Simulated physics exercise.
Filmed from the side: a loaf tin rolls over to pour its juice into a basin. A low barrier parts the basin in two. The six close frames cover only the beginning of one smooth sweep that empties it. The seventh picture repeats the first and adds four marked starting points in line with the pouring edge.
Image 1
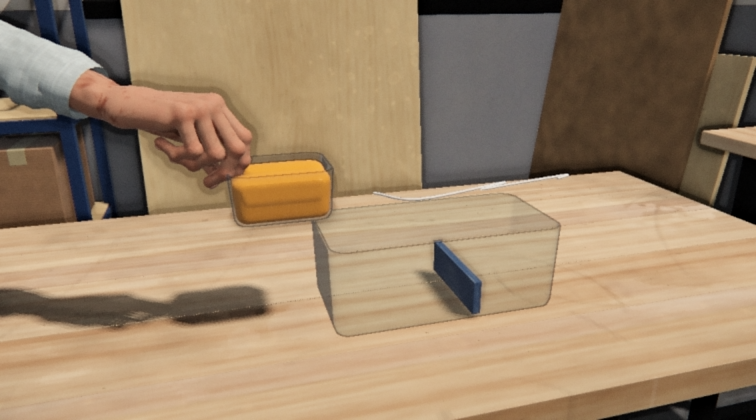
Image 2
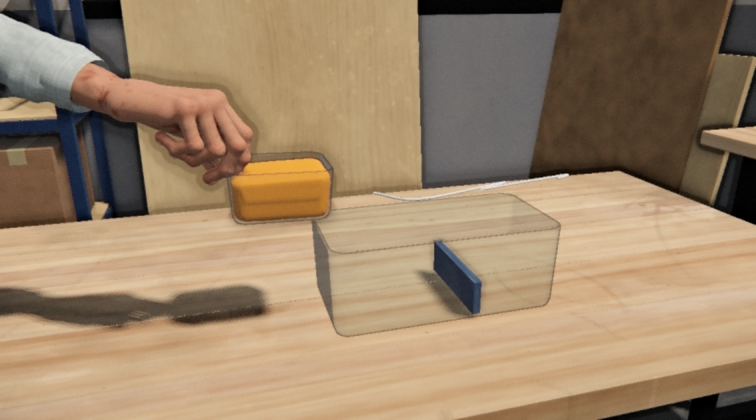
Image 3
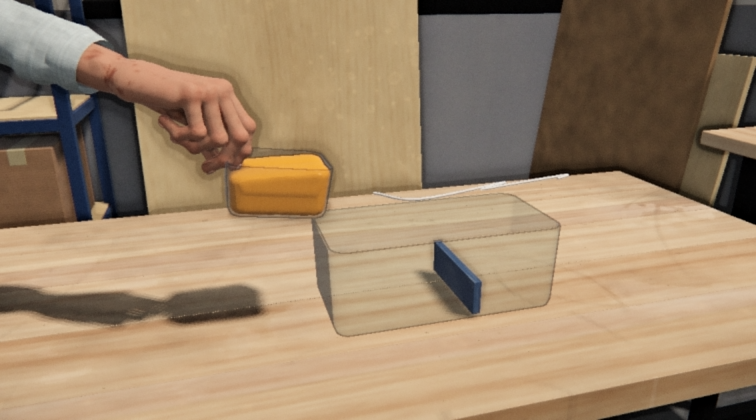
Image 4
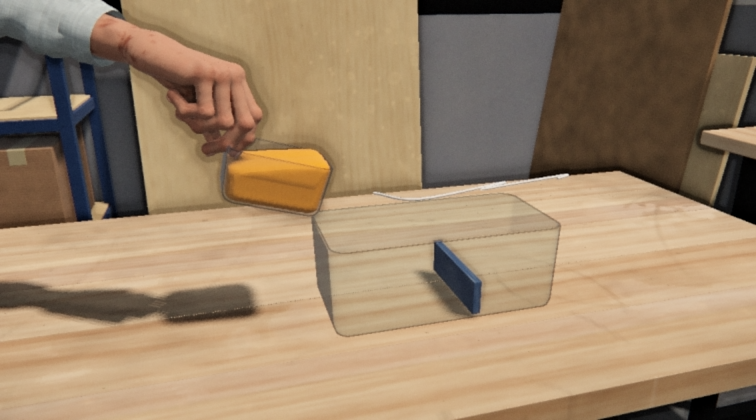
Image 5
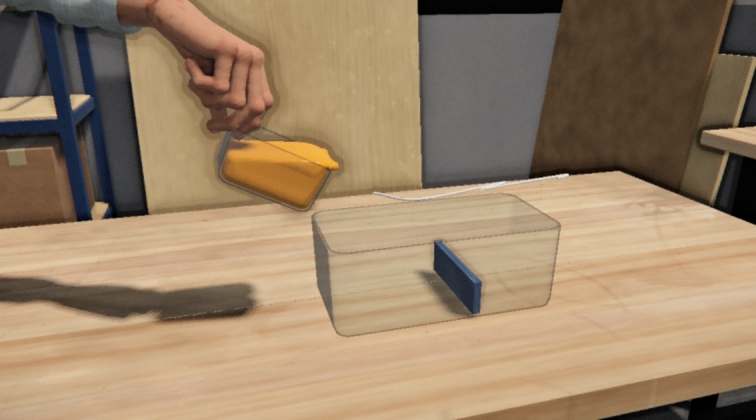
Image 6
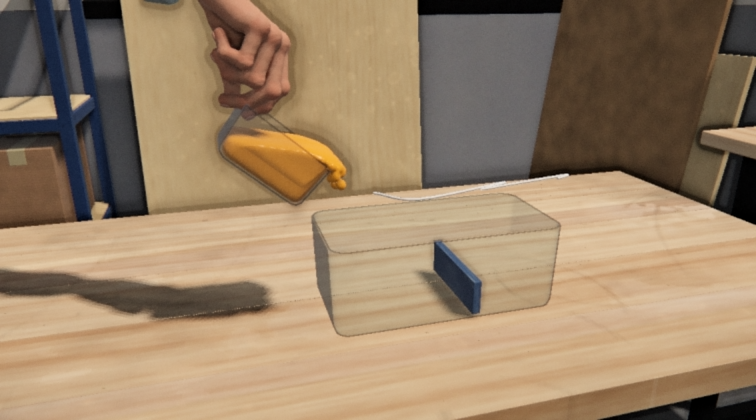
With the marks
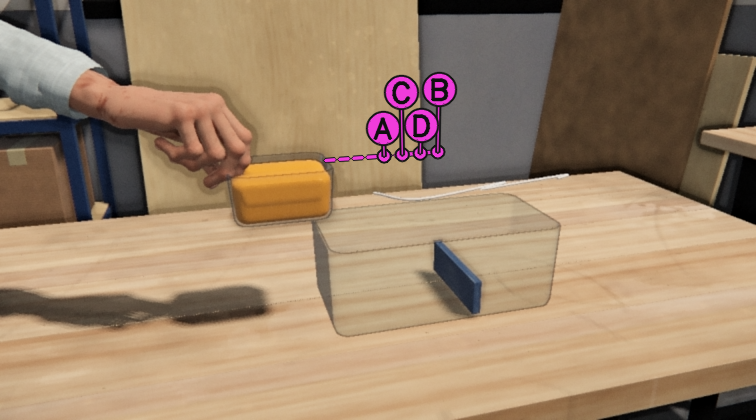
A hand held a clear tin of orange juice above a wooden table, then lifted and tilted it to the right until juice slipped over the lip beside a clear basin with a blue barrier.
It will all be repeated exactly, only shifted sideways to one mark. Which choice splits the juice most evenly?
It is A.
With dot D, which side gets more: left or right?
The right side.
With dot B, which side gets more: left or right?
The right side.
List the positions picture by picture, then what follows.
Upright, lip at (325, 160); basin from (333, 335) to (548, 301); top of the wall at (456, 260); nothing has left yet, in the first picture.
Upright, lip at (325, 160); nothing has left yet, in the second picture.
Tipped about 7°, lip at (325, 160); nothing has left yet, in the third picture.
Tipped about 16°, lip at (325, 160); nothing has left yet, in the fourth picture.
Tipped about 28°, lip at (325, 160); juice is over the lip, down to (330, 163), in the fifth picture.
Tipped about 41°, lip at (325, 160); juice is over the lip, down to (333, 183), in the sixth picture.
On the marked copy, A at (384, 156); B at (437, 151); C at (402, 154); D at (420, 153).
For dot A, about 49 % ends left of the wall and 48 % right of it; 3 % is lost outside.
For dot B, about 15 % ends left of the wall and 83 % right of it.
For dot C, about 28 % ends left of the wall and 69 % right of it.
For dot D, about 12 % ends left of the wall and 84 % right of it; 4 % is lost outside.
